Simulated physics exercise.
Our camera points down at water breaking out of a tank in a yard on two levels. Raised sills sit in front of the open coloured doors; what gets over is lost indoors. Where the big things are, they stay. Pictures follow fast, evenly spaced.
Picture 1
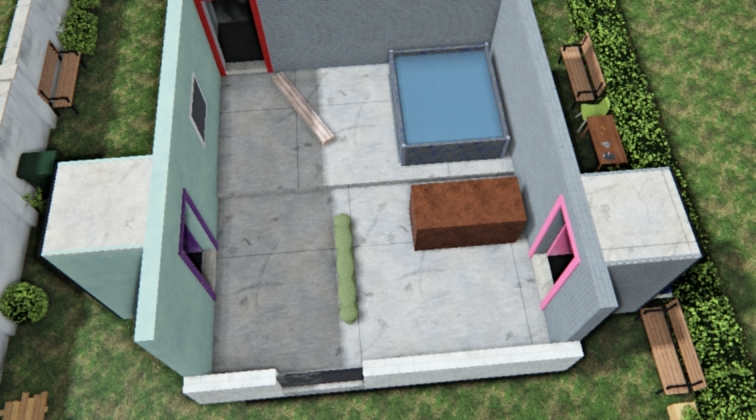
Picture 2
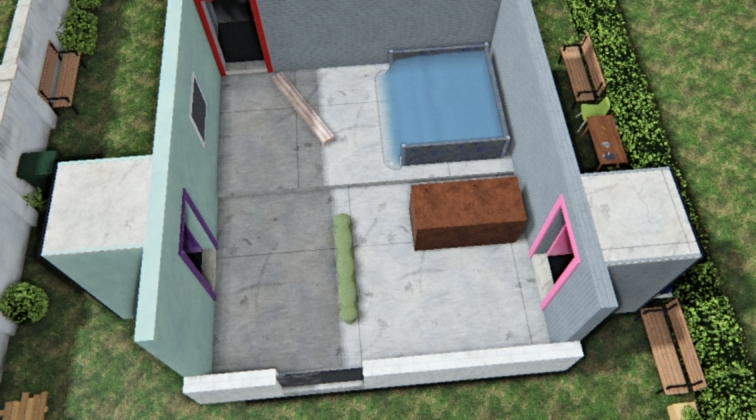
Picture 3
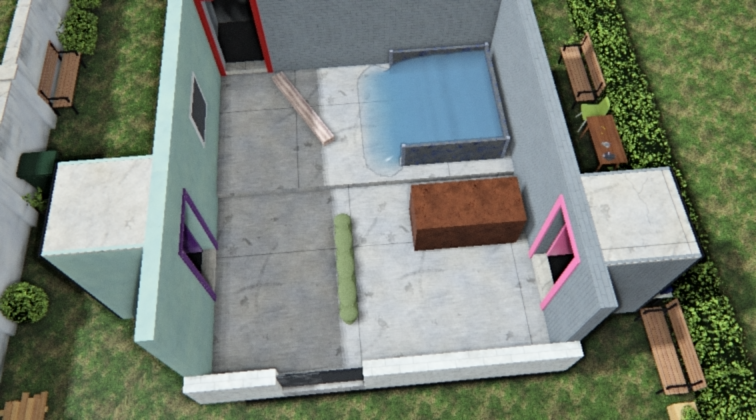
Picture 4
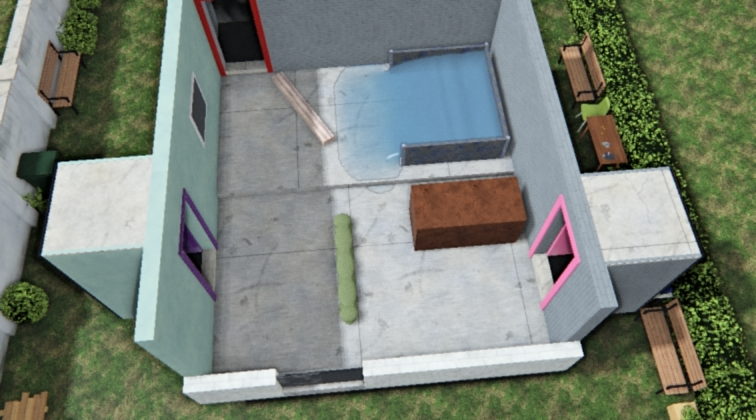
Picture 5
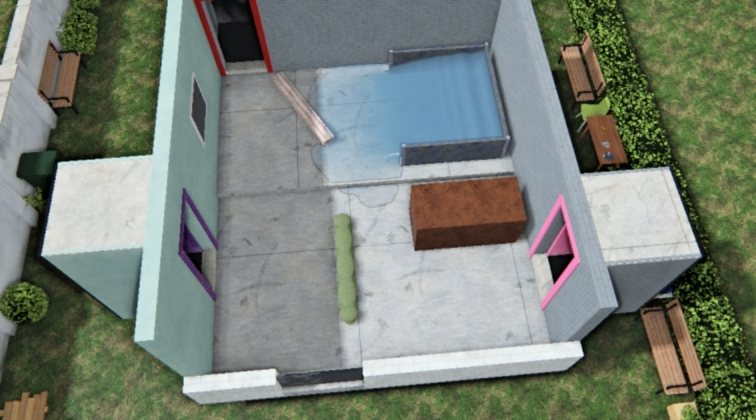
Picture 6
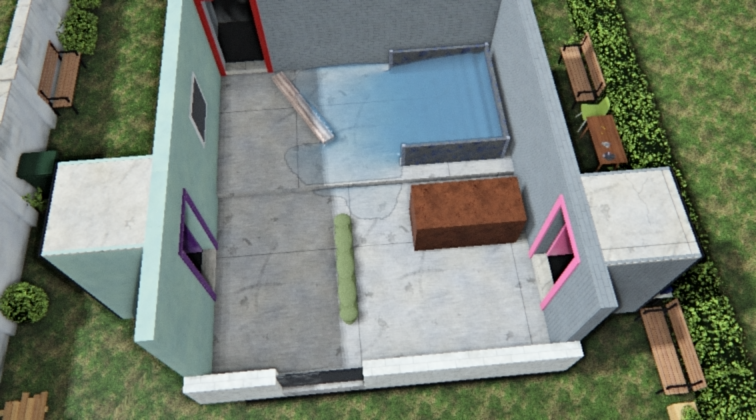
A walled yard with a pale and dark grey concrete floor is seen from high above, with grass and benches outside. A blue water tank stands at the upper right, above a rust-brown block, with a long green roll near the middle, a plank, and red, purple and pink doorways around the walls. The tank's left side opens and water spreads left past the plank and thinly forward, while the camera stays still.
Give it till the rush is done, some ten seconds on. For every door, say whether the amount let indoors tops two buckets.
As I see it, the purple door exceeds two buckets; the pink door never exceeds two buckets; the red door exceeds two buckets.
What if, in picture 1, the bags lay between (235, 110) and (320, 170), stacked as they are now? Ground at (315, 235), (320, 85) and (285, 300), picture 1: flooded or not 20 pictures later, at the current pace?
Readings in sequence: Wet through / wet through / wet through.
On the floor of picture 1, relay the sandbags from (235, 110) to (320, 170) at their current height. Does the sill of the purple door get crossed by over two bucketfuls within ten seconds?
Purple: Below the limit.
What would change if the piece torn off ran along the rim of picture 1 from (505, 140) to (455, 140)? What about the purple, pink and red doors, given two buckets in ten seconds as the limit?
In order, purple door overshoots the limit, pink door remains short of it, red door remains short of it.
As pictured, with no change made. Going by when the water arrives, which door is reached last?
Door: The pink-painted one.
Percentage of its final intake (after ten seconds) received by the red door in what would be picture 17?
Near 5 per cent, give or take.
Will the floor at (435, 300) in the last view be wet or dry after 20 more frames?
Verdict: Clear.
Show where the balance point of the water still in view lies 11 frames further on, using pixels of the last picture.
The water's centre sits above (347, 126).
A moment on, water covers 35 % of the floor; the purple door not reached, the pink door not reached, the red door wet at the sill, nothing in.
Next, water covers 50 % of the floor; the purple door wet at the sill, nothing in, the pink door not reached, the red door under two buckets in.
Then, water covers 60 % of the floor; the purple door over two buckets in, the pink door not reached, the red door over two buckets in.
Later, water covers 85 % of the floor; the purple door over two buckets in, the pink door not reached, the red door over two buckets in.
In the end, water covers 95 % of the floor; the purple door over two buckets in, the pink door wet at the sill, nothing in, the red door over two buckets in.
